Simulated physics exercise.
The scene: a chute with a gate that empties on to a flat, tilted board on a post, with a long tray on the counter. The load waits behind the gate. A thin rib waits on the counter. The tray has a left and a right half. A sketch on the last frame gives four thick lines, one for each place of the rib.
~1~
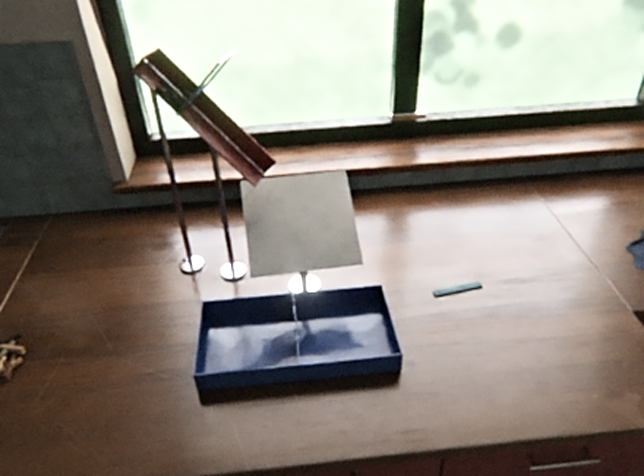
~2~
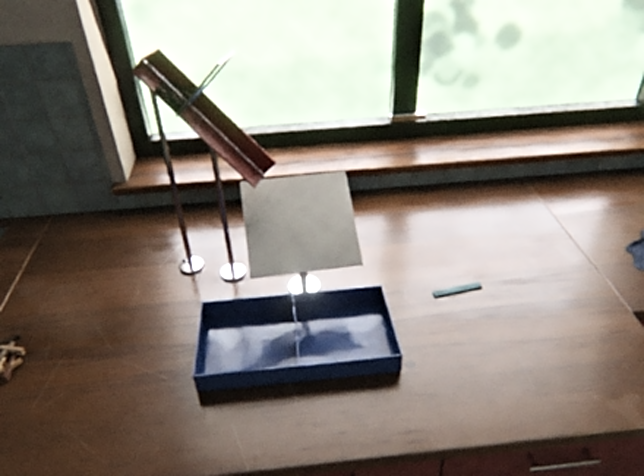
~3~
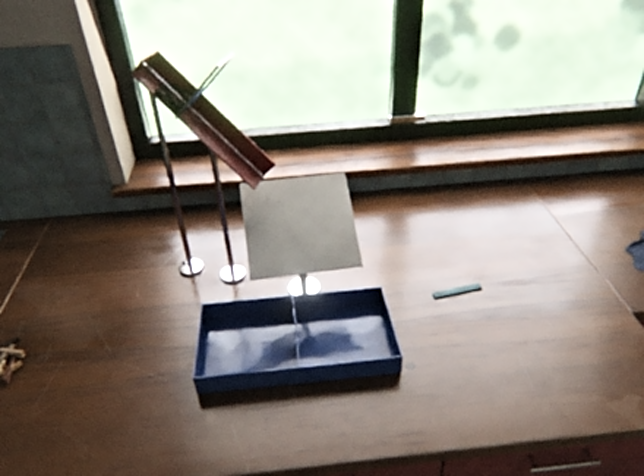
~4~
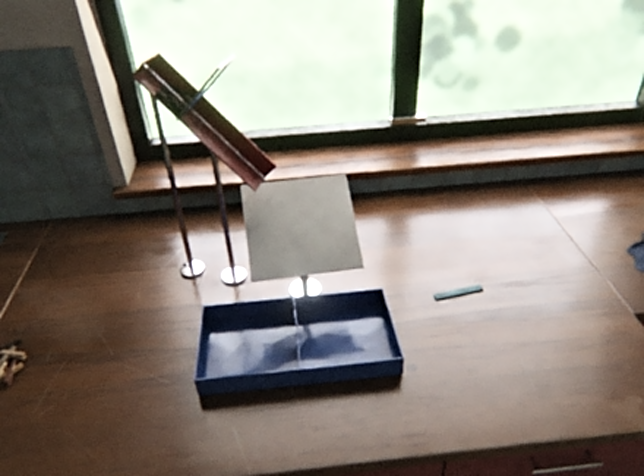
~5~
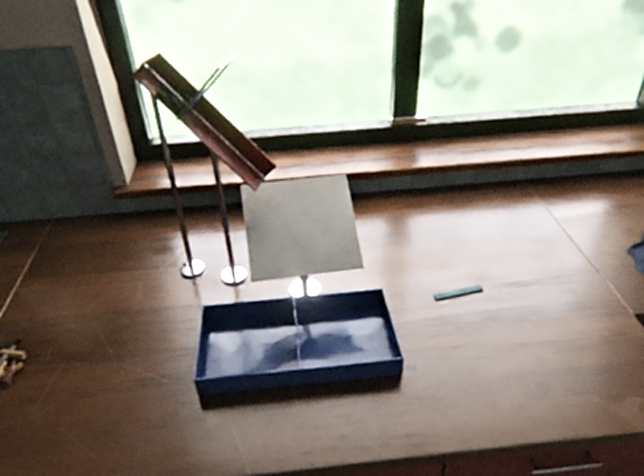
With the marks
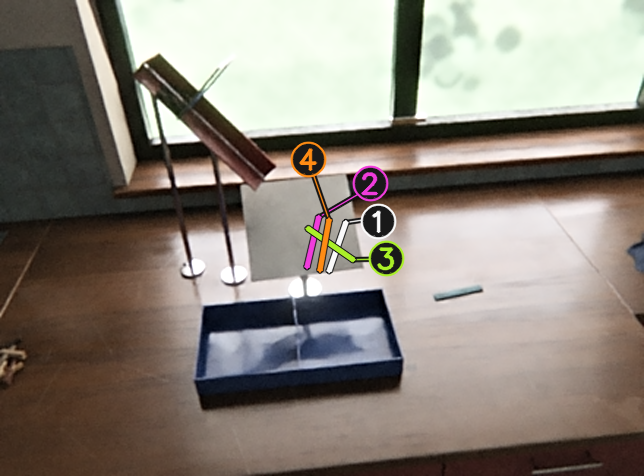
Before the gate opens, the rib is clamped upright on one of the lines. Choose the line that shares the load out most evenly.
It is 2.
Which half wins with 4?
The right half.
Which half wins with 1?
More lands on the right.
On the marked copy, line 1 from (345, 222) to (329, 270); line 2 from (318, 217) to (307, 266); line 3 from (308, 228) to (353, 259); line 4 from (329, 219) to (319, 270).
If 1 is chosen, of what is caught, just a few in the left half, almost all in the right.
If 2 is chosen, of what is caught, roughly two thirds in the left half, roughly a third in the right.
If 3 is chosen, of what is caught, about a tenth in the left half, almost all in the right.
If 4 is chosen, of what is caught, about a tenth in the left half, the larger part in the right.
